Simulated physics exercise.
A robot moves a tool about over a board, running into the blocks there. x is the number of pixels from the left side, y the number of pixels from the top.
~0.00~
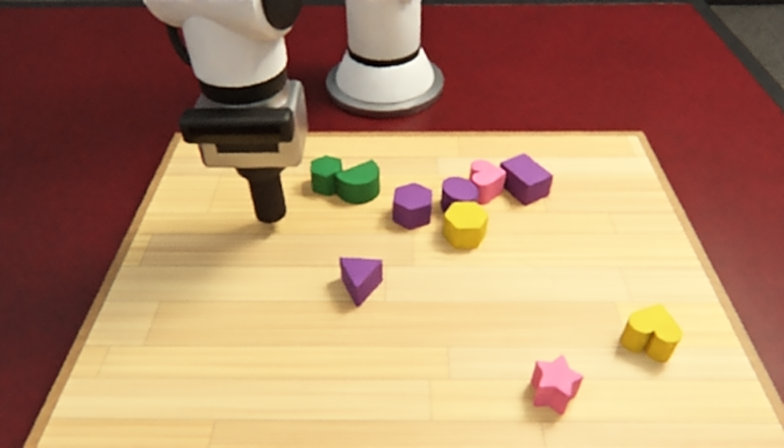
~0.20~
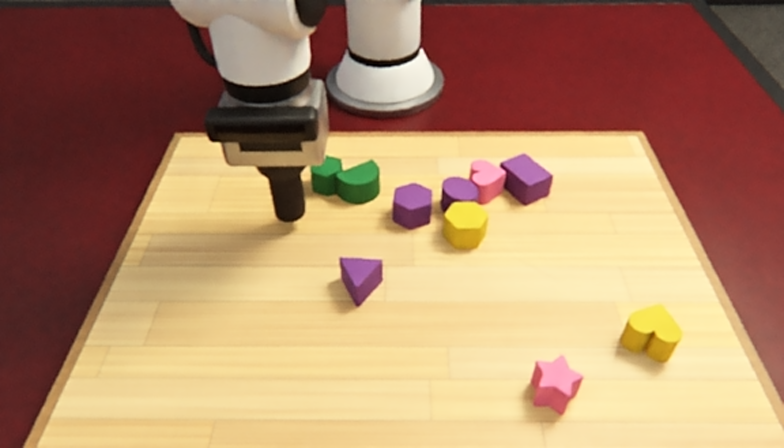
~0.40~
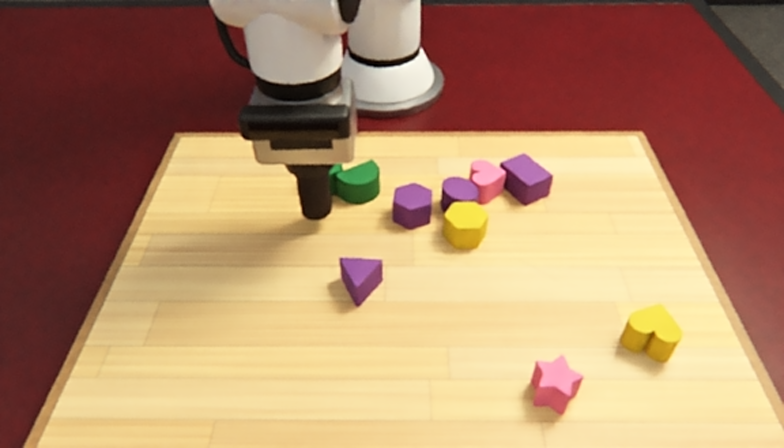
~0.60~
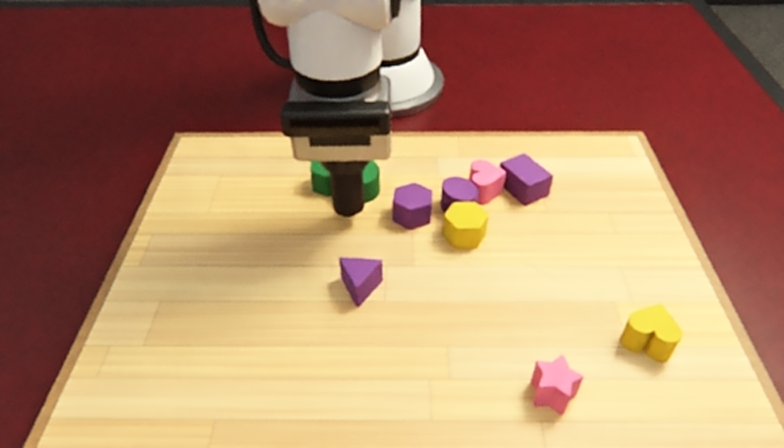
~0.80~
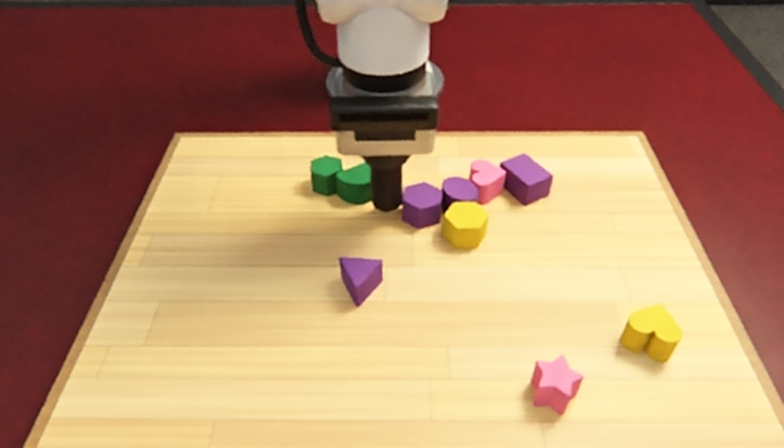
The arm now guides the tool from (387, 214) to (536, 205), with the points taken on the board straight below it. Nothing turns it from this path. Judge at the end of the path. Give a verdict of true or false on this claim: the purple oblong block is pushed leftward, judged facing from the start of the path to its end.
The statement is true.
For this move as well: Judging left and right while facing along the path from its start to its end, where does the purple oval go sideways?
It's set to shift right.
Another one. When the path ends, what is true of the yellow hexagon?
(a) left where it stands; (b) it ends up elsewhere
Correct choice: B.
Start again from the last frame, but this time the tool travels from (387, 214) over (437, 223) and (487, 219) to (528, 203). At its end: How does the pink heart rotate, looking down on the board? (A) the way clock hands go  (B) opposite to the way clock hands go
My pick is B.
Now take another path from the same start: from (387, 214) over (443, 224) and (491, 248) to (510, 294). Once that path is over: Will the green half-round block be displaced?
My answer is no.
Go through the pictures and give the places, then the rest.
In the first picture, tool tip (271, 214); block tops, purple hexagon (413, 195); purple oval (460, 188); yellow hexagon (467, 214); pink heart (486, 171); purple oblong block (527, 168).
In the second picture, tool (291, 213); blocks unchanged.
In the third picture, tool (317, 212); blocks unchanged.
In the fourth picture, tool (349, 208); blocks unchanged.
In the fifth picture, tool (387, 203); purple hexagon (422, 194); purple oval (460, 188); yellow hexagon (467, 214); pink heart (486, 171); purple oblong block (527, 168).
On the path given first. One third of the way, tool (439, 200); purple hexagon (475, 192); purple oval (512, 190), turned 15° clockwise; yellow hexagon (481, 218), turned 50° clockwise; pink heart (508, 169), turned 80° anticlockwise; purple oblong block (539, 162).
Two thirds of the way, tool (488, 197); purple hexagon (525, 191); purple oval (563, 193), turned 30° clockwise; yellow hexagon (484, 220), turned 60° clockwise; pink heart (510, 169), turned 85° anticlockwise; purple oblong block (540, 161).
At the end, tool (538, 194); purple hexagon (576, 189); purple oval (613, 197), turned 60° clockwise; yellow hexagon (484, 220), turned 60° clockwise; pink heart (512, 167), turned 95° anticlockwise; purple oblong block (547, 159), turned 20° anticlockwise.
